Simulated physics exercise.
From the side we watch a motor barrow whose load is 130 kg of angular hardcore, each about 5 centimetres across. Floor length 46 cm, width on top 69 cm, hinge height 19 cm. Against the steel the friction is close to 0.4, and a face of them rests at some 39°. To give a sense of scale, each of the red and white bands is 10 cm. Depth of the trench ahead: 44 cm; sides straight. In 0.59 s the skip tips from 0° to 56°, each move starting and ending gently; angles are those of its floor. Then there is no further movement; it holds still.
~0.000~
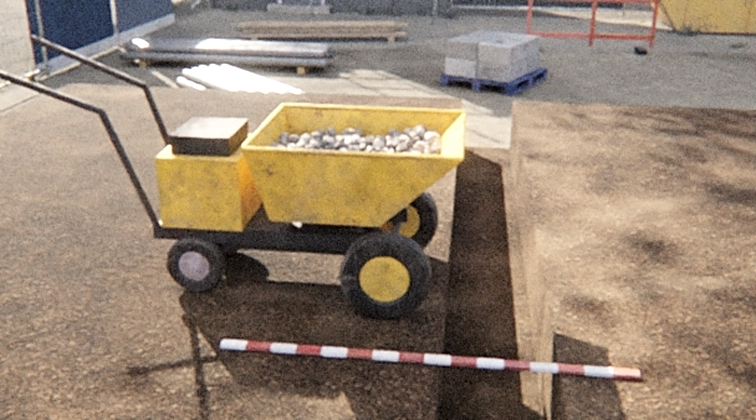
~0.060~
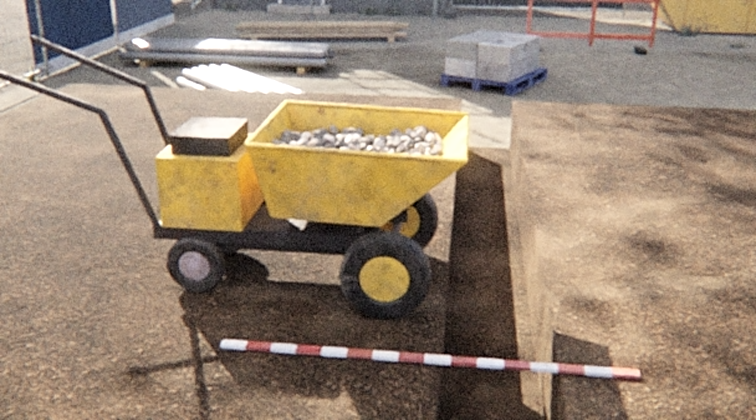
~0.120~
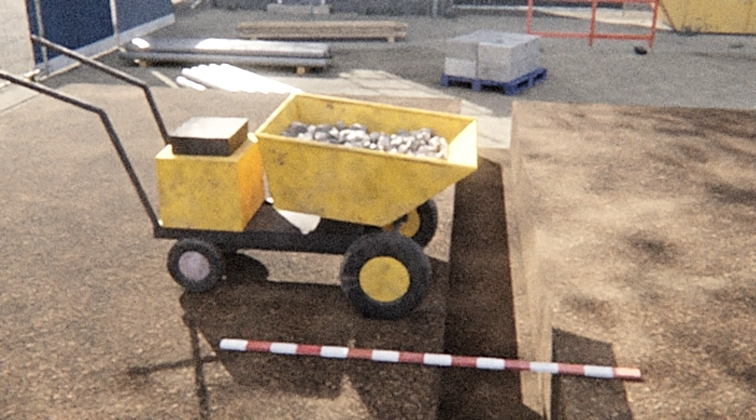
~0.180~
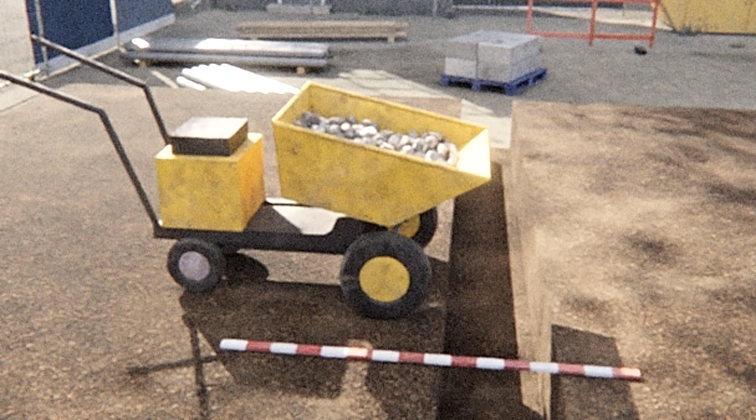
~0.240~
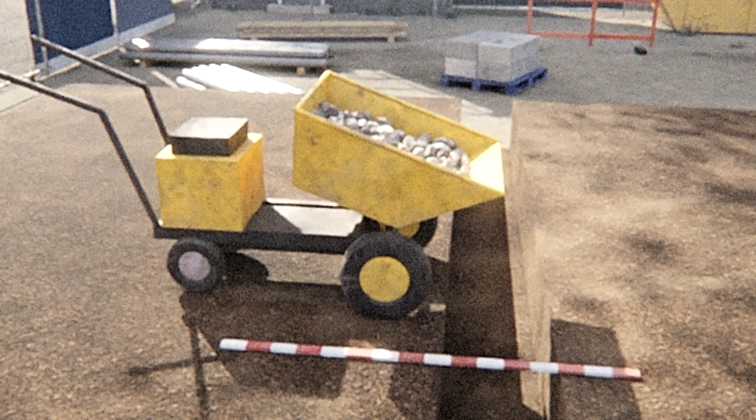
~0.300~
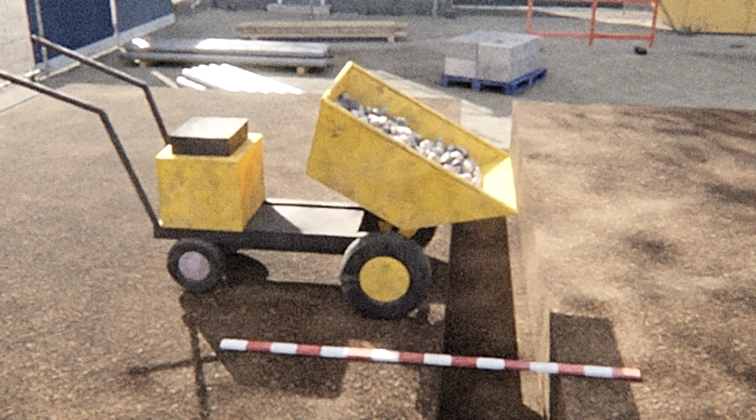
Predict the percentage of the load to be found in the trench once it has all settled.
Roughly 15 percent of the load ends up there.
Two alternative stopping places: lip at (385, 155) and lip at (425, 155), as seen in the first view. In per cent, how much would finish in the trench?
Near 45 and near 35 percent.
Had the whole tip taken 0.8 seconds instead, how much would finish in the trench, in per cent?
15 per cent.
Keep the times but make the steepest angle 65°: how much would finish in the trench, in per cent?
Some 40% would finish there.
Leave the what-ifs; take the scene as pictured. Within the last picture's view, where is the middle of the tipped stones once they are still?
The stones end up centred near (572, 293).
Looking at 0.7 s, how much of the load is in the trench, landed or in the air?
At that moment: Approx. 0 %.
After 0.4 s the floor is at 47°; 100 % in the skip; the foremost stones are at (504, 225).
After 0.7 s the floor is at 56°; 98 % in the skip, 1 % in the trench, 1 % past the trench; the foremost stones are at (563, 264).
After 1.0 s the floor is at 56°; 70 % in the skip, 4 % in the trench, 26 % past the trench; the foremost stones are at (648, 293).
After 3.0 s the floor is at 56°; 55 % in the skip, 15 % in the trench, 30 % past the trench; the foremost stones are at (703, 304).
